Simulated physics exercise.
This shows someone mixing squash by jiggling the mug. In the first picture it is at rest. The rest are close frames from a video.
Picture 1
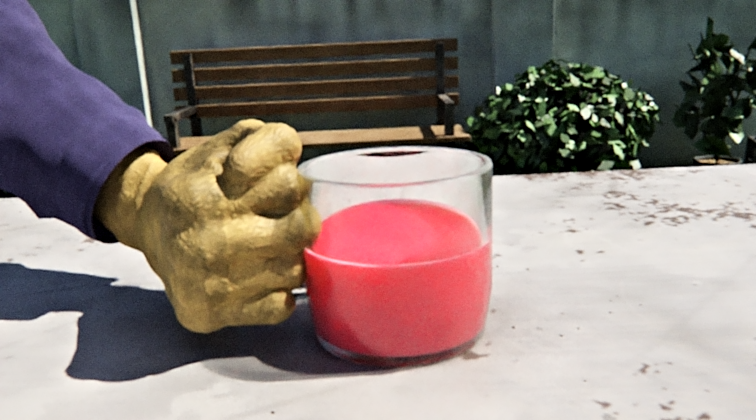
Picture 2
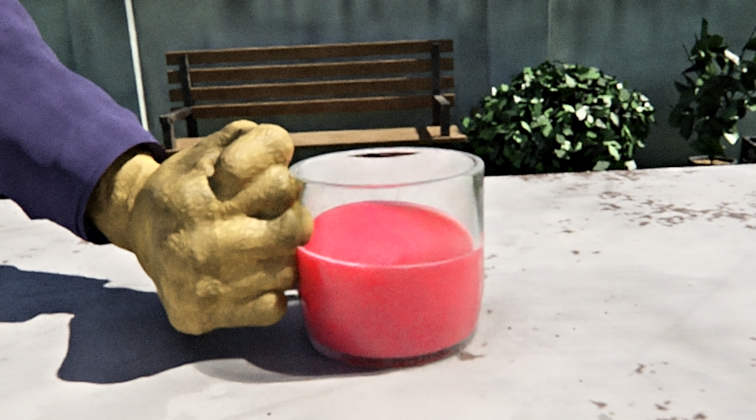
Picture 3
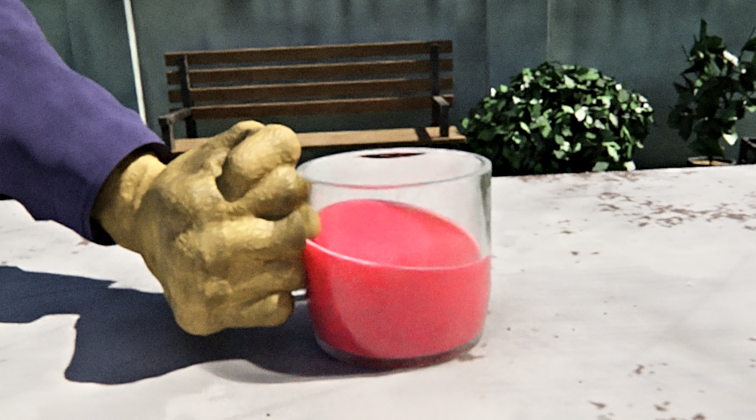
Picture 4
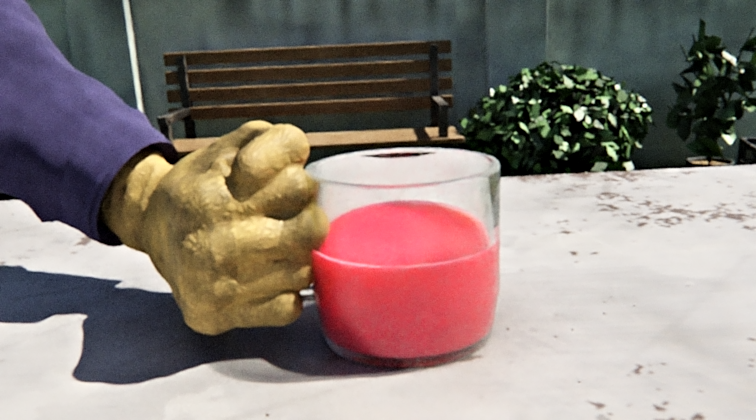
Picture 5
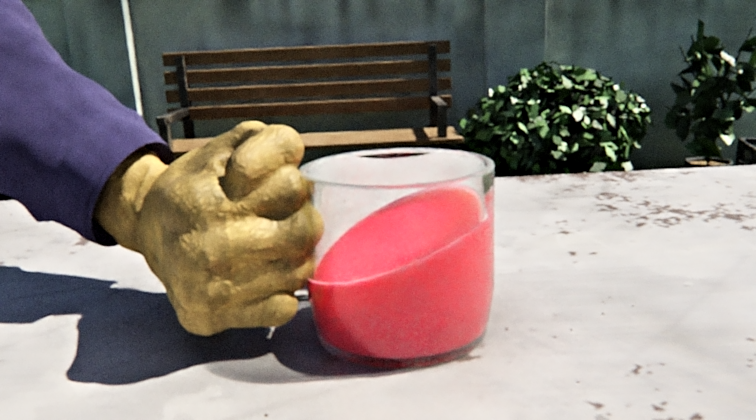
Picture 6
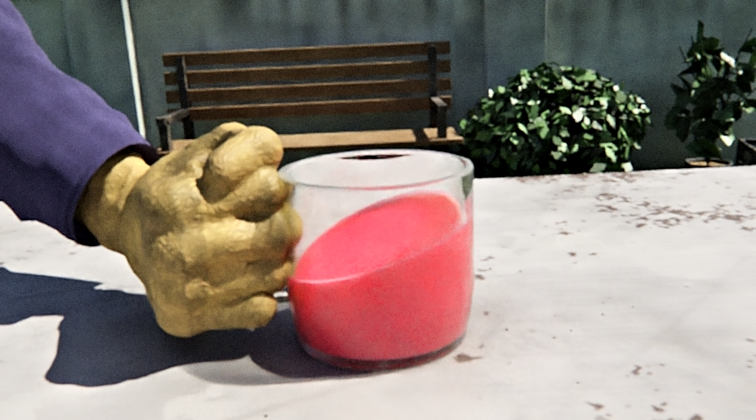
In the video, a gold-coloured hand in a purple sleeve jiggles a clear mug of red drink slightly from side to side on a pale table, and the liquid tilts higher on the left, levels, then slopes steeply up to the right.
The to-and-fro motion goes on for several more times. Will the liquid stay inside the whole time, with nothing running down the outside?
It lets some out.
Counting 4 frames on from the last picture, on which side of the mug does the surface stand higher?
Answer: On the right half.
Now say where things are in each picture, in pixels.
Mug (397, 241) about half full; at rest, in the first picture.
Mug about half full, surface at (389, 237); surface a little higher on the left, in the second picture.
Mug (396, 243) about half full; surface clearly higher on the left, in the third picture.
Mug about half full, surface at (404, 237); surface about level, in the fourth picture.
Mug (399, 243) about half full; surface much higher on the right, in the fifth picture.
Mug about half full, surface at (378, 239); surface much higher on the right, in the sixth picture.
Shortly, the highest wave so far goes over the rim.
At the finish, the highest wave so far goes over the rim; some is on the top.
